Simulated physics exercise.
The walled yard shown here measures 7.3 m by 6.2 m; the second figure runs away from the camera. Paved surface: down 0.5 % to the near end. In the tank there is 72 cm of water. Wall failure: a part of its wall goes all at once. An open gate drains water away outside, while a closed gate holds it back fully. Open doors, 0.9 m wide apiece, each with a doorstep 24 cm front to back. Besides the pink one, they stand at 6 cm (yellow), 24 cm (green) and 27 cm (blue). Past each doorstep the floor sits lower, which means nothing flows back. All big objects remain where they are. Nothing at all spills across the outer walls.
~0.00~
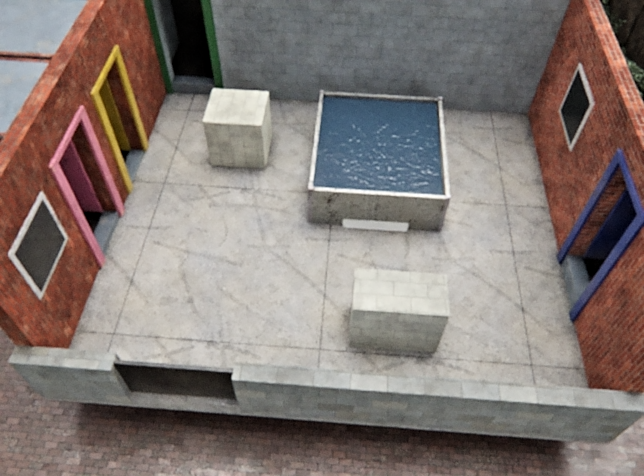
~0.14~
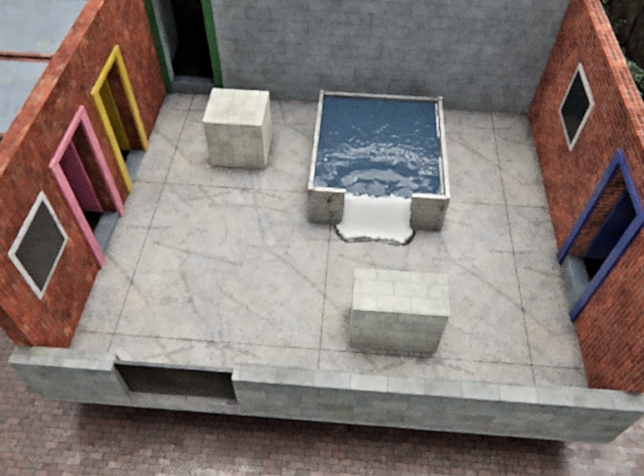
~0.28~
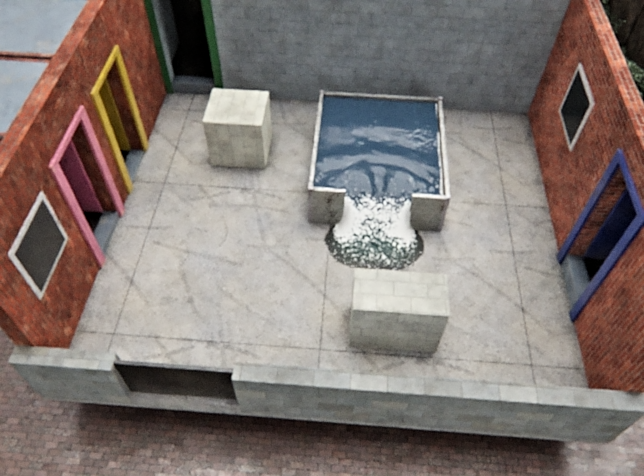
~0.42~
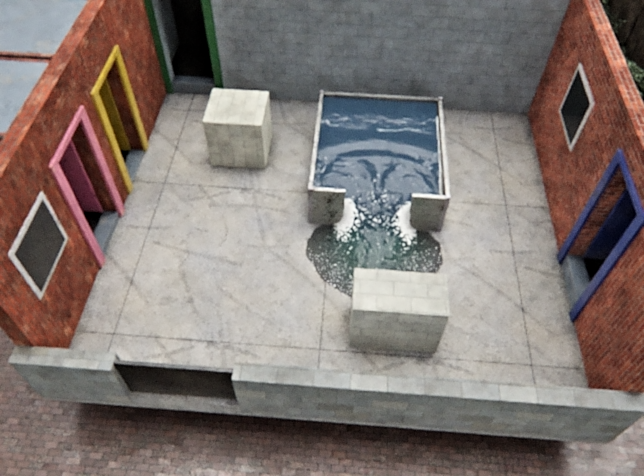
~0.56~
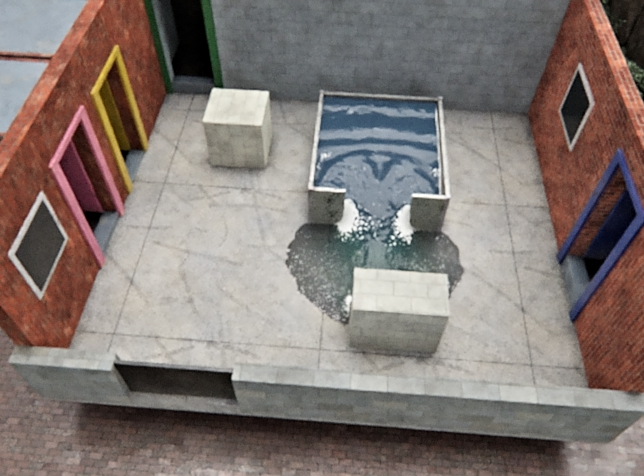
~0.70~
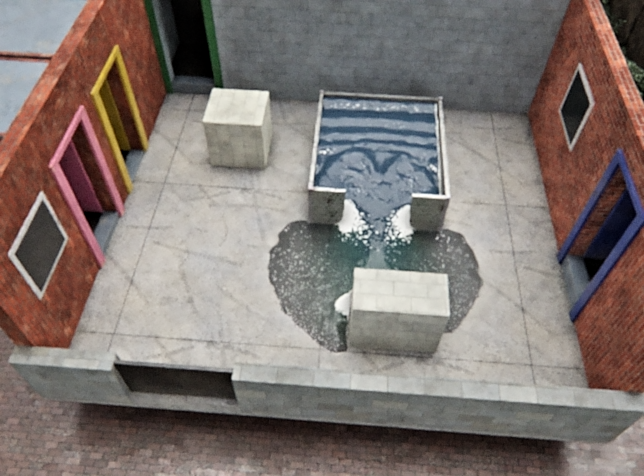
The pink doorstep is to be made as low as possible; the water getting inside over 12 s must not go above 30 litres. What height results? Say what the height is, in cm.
It would have to be roughly 7.5 cm high.
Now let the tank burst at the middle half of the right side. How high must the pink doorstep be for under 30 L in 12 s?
The answer is some 8.5 cm.
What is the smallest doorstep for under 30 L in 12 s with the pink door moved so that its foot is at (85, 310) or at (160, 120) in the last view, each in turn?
In turn: About 19 cm, about 9.0 cm.
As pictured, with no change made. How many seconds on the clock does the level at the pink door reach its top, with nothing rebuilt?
At roughly 7.0 s.
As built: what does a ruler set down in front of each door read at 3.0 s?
Centimetres: Yellow = 0, green = 0, blue = 21, pink = 1.
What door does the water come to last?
It's the green door.
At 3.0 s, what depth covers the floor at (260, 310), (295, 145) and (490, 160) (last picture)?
Depths in order: 7 / 0 / 0 cm.
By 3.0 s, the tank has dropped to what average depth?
It averages close to 37 centimetres.
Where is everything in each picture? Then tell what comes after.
In the first picture, still water, 72 cm deep, in the tank at (379, 144); the pink door at (93, 196) is dry.
In the second picture, water pours out at (376, 213) and has run 0.4 m, to (347, 239); about 10 cm deep outside, 72 cm at the back.
In the third picture, the gap is at (376, 215), the front 0.8 m out at a hidden place; the back of the tank holds 72 cm.
In the fourth picture, water pours out at (376, 215) and has run 1.4 m, to a hidden place; about 9 cm deep outside, 72 cm at the back.
In the fifth picture, the gap is at (376, 215), the front 1.9 m out at (346, 319); the back of the tank holds 72 cm.
In the sixth picture, water pours out at (376, 214) and has run 2.3 m, to (332, 344); about 5 cm deep outside, 67 cm at the back; 2.8 m in a straight line remain to the pink door at (93, 196).
After 1.4 s water covers 25 % of the floor, deepest (46 cm) near (375, 297); it has not reached the pink door.
After 3.0 s water covers 45 % of the floor, deepest (38 cm) near (65, 363); it has not reached the pink door.
After 12.0 s water covers 100 % of the floor, deepest (14 cm) near (314, 127); 10 cm at the pink door, 0 litres in over its 14 cm doorstep.
At the pink door as built, the water arrived by 3.1 s and peaked near 12 cm at 7.0 s.
With a doorstep of 6 cm, 55 litres would have come in within the 12 s; with 8.5 cm, 16 litres. So under 30 litres takes about 7.5 cm.
